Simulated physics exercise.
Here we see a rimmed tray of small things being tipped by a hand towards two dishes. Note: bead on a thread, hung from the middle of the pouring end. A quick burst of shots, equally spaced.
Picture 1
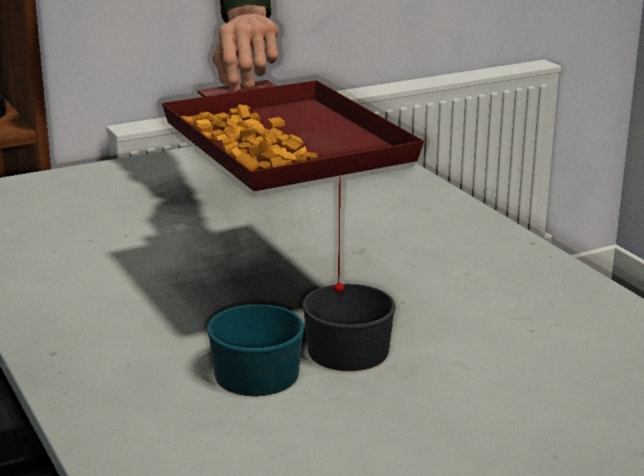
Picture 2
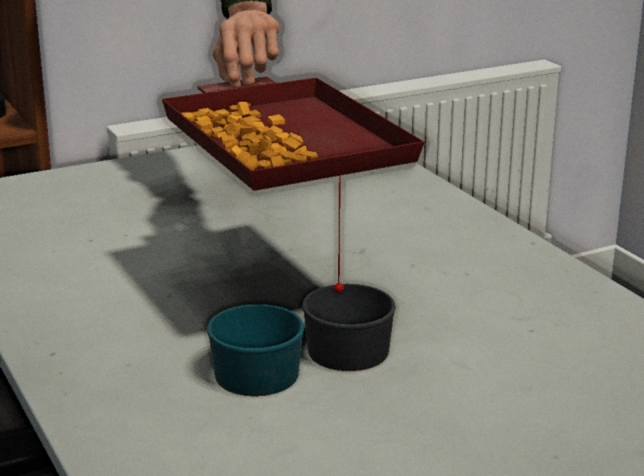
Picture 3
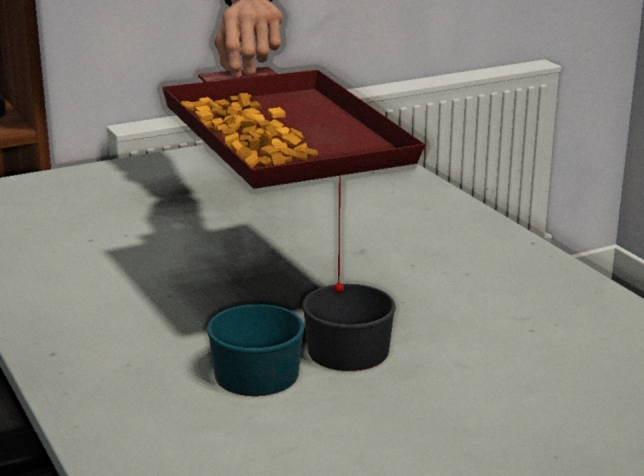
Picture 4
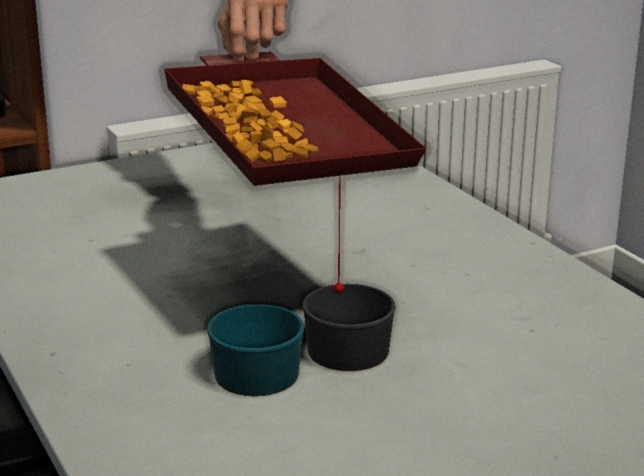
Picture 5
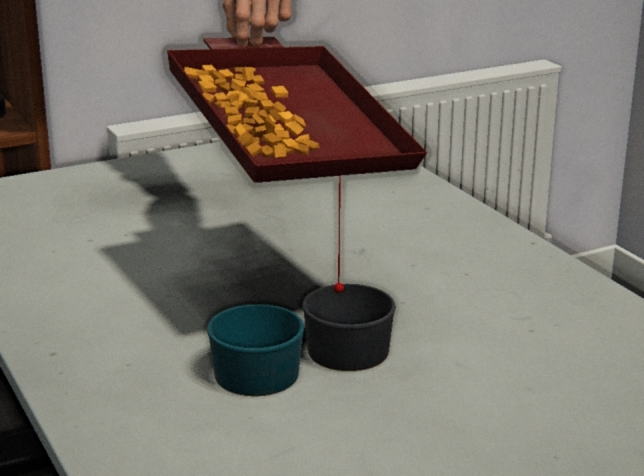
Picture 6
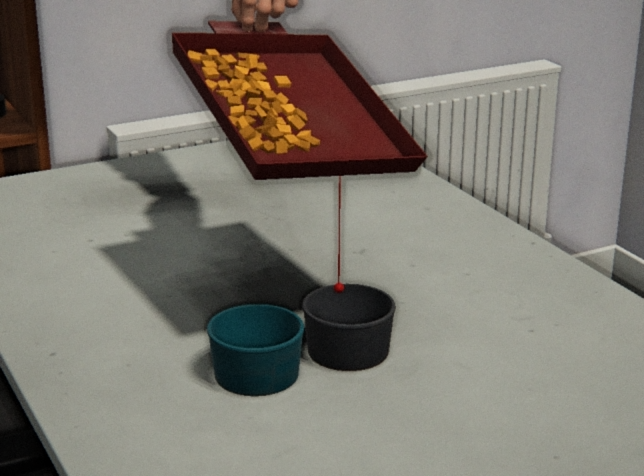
In this clip, a hand tilts a dark red rimmed tray of small orange-yellow pieces above a teal dish and a dark grey dish, gradually raising its handle end while the pieces shift slightly and a red bead hangs below.
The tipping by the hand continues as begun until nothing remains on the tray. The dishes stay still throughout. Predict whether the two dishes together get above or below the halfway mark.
Below.
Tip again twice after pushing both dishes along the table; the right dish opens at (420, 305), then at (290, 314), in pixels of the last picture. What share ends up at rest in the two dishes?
Roughly 60% first, roughly 0% second.
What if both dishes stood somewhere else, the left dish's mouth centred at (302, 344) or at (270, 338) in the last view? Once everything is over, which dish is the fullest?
First try, the rightmost dish; second try, the rightmost dish.
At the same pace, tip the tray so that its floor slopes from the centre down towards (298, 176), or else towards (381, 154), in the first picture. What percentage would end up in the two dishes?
I'd expect around 70 in a hundred first and around 10 in a hundred second.
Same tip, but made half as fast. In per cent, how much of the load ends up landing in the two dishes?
Roughly 30 percent.
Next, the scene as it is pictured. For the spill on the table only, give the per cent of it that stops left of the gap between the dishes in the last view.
Close to 0 in a hundred.
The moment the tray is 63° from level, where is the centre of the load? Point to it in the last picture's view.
Near (361, 147).
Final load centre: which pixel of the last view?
Centre at rest, last view: Approx. (412, 341).
Shortly afterwards, tray tipped steeply; the whole lot on the tray.
Next, tray tipped past a quarter turn; near two thirds on the tray; near a third outside both.
Some moments later, tray tipped past a quarter turn; near a quarter in the right dish; the bulk outside both.
In the end, tray tipped past a quarter turn; none at all in the left dish; near a quarter in the right dish; the bulk outside both.
